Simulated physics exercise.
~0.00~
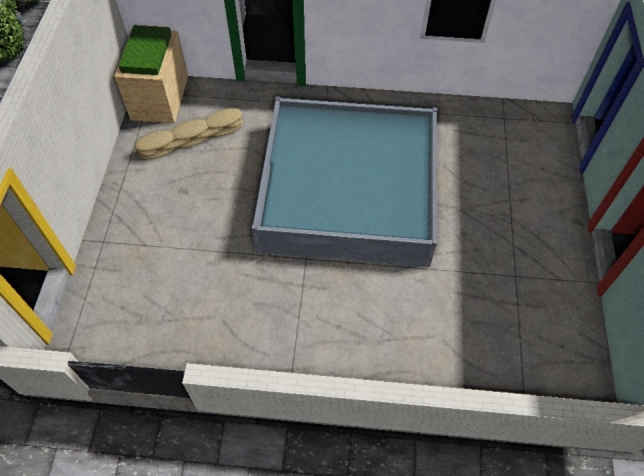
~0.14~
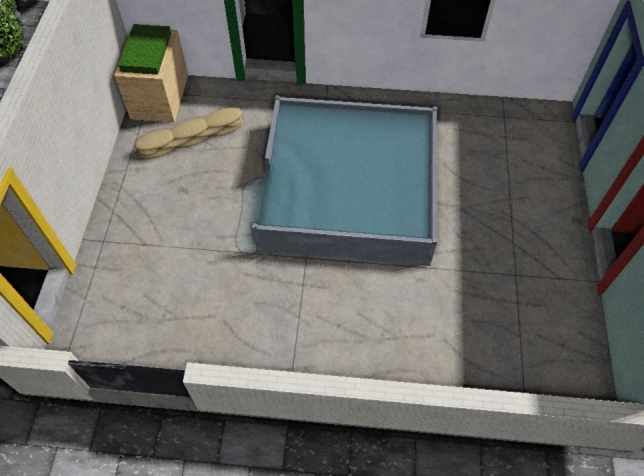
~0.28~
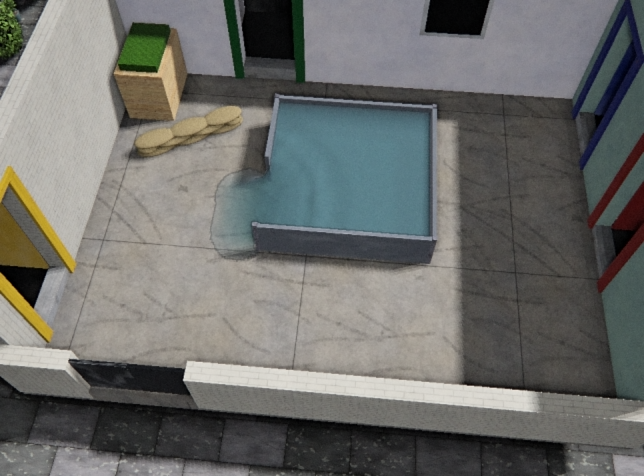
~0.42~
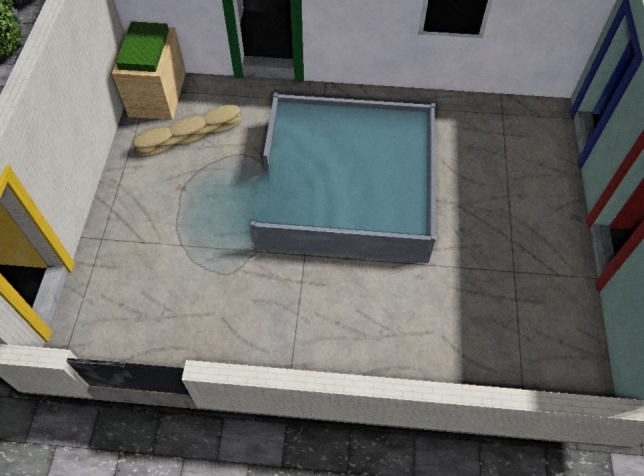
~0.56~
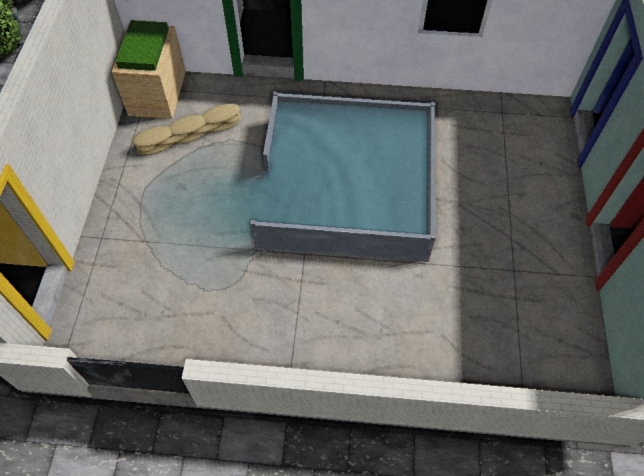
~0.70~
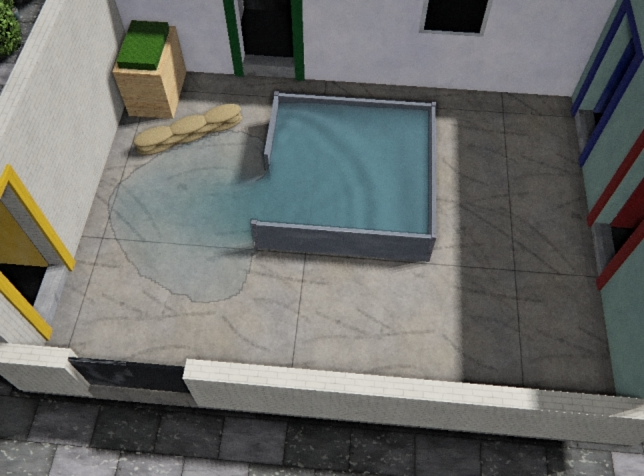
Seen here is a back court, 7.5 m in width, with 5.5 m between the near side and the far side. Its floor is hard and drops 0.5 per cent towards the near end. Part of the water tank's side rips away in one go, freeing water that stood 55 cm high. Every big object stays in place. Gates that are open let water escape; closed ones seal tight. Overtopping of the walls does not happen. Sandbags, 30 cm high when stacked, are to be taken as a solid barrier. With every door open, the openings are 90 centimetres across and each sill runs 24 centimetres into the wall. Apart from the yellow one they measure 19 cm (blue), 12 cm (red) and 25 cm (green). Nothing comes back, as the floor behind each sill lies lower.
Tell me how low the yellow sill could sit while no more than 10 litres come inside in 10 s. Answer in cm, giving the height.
At least 22 cm or so.
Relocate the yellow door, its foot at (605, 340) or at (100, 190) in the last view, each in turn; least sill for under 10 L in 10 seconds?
Minimums: Roughly 10.5 cm and 27 cm.
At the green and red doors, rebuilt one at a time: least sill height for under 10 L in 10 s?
About 8.5 cm at green and 6.0 cm at red.
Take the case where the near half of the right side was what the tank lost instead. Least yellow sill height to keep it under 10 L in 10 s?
Then the minimum is about 7.5 cm.
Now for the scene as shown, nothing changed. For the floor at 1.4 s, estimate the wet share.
I'd say near 20 percent.
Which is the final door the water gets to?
It's the blue one.
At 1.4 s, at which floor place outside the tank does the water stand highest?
At about pixel (255, 231).
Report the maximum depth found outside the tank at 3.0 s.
Max depth: Around 40 cm.
After 1.4 s water covers 20 % of the floor, deepest (34 cm) near (255, 231); 8 cm at the yellow door, 0 litres in over its 18 cm sill.
After 3.0 s water covers 30 % of the floor, deepest (40 cm) near (137, 71); 25 cm at the yellow door, 7 litres in over its 18 cm sill.
After 10.0 s water covers 95 % of the floor, deepest (15 cm) near (38, 367); 13 cm at the yellow door, 36 litres in over its 18 cm sill.
At the yellow door as built, the water arrived by 1.4 s and peaked near 25 cm at 3.0 s.
With a sill of 19 cm, 26 litres would have come in within the 10 s; with 25.5 cm, 3 litres. So under 10 litres takes about 22 cm.
